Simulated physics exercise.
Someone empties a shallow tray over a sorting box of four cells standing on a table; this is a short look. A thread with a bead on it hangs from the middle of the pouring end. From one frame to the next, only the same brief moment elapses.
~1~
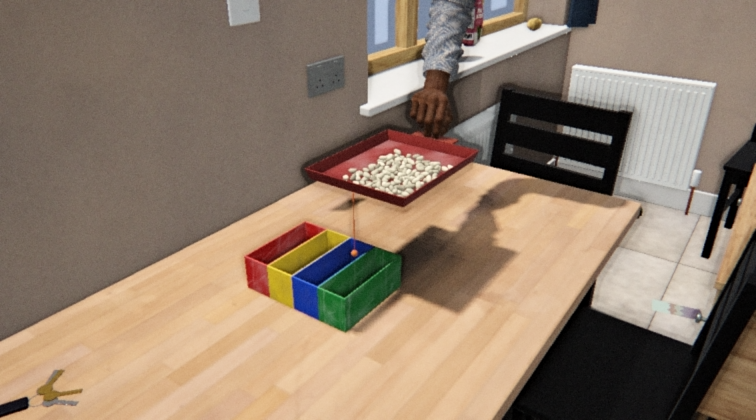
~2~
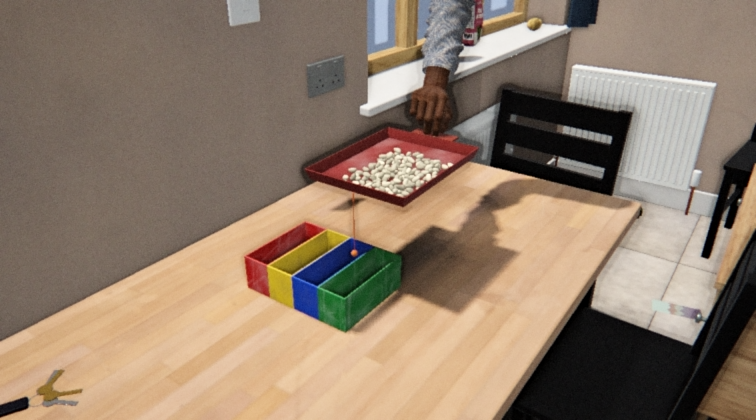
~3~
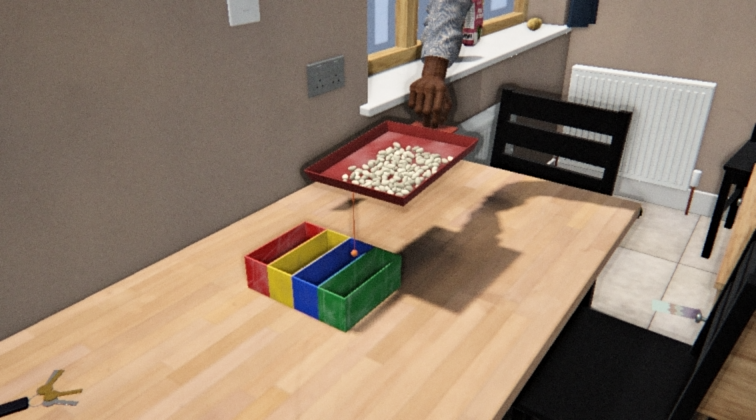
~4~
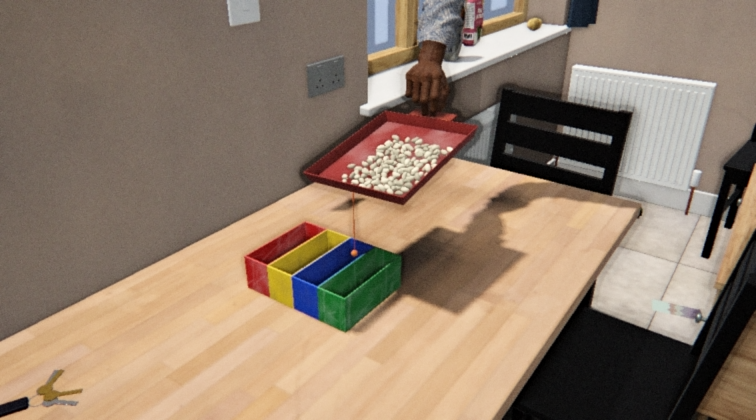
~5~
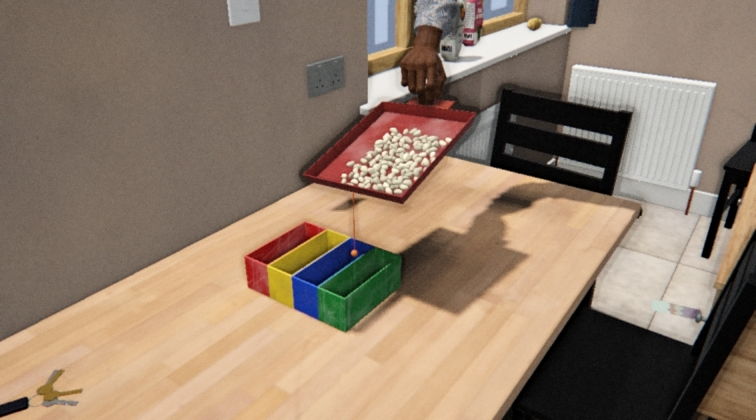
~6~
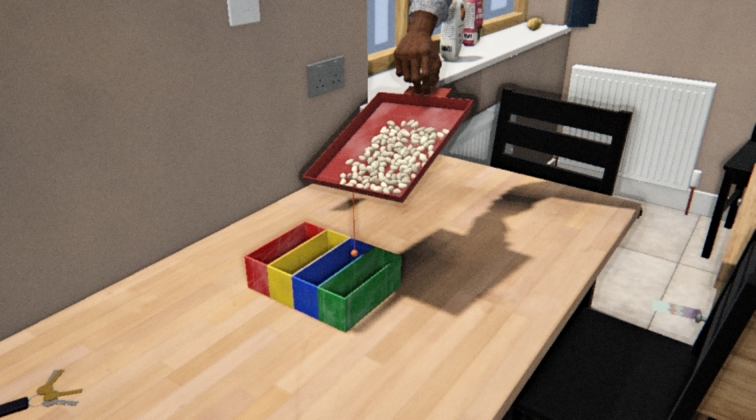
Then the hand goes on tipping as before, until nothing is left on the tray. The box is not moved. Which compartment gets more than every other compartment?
The yellow compartment gets the most.
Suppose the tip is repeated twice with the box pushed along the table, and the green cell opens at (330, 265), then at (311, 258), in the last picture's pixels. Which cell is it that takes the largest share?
Attempt 1 - the blue one; attempt 2 - the cell in green.
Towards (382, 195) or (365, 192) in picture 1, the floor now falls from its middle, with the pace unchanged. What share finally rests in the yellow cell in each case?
Shares, approx.: 0 %, then 10 %.
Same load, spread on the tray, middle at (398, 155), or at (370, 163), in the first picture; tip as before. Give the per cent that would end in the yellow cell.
It's 50 percent the first time and 40 percent the second.
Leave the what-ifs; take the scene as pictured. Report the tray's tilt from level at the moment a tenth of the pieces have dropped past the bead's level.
85 degrees.
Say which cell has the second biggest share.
Second place goes to blue.
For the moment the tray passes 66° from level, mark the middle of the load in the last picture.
Near (348, 172).
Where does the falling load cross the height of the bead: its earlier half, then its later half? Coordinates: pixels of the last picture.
The first part passes (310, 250); everything after passes (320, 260).
Just after the last frame, tray tipped steeply; almost all on the tray; just a few falling or outside the box.
A moment on, tray tipped past a quarter turn; roughly a quarter on the tray; roughly a quarter in the yellow cell; roughly a quarter in the blue cell; about a tenth in the red cell; just a few in the green cell; roughly a third falling or outside the box.
Further on, tray tipped past a quarter turn; roughly half in the yellow cell; roughly a third in the blue cell; about a tenth in the green cell; about a tenth in the red cell; about a tenth falling or outside the box.
When it is over, tray tipped past a quarter turn; roughly half in the yellow cell; roughly a third in the blue cell; about a tenth in the green cell; about a tenth in the red cell; about a tenth outside the box.
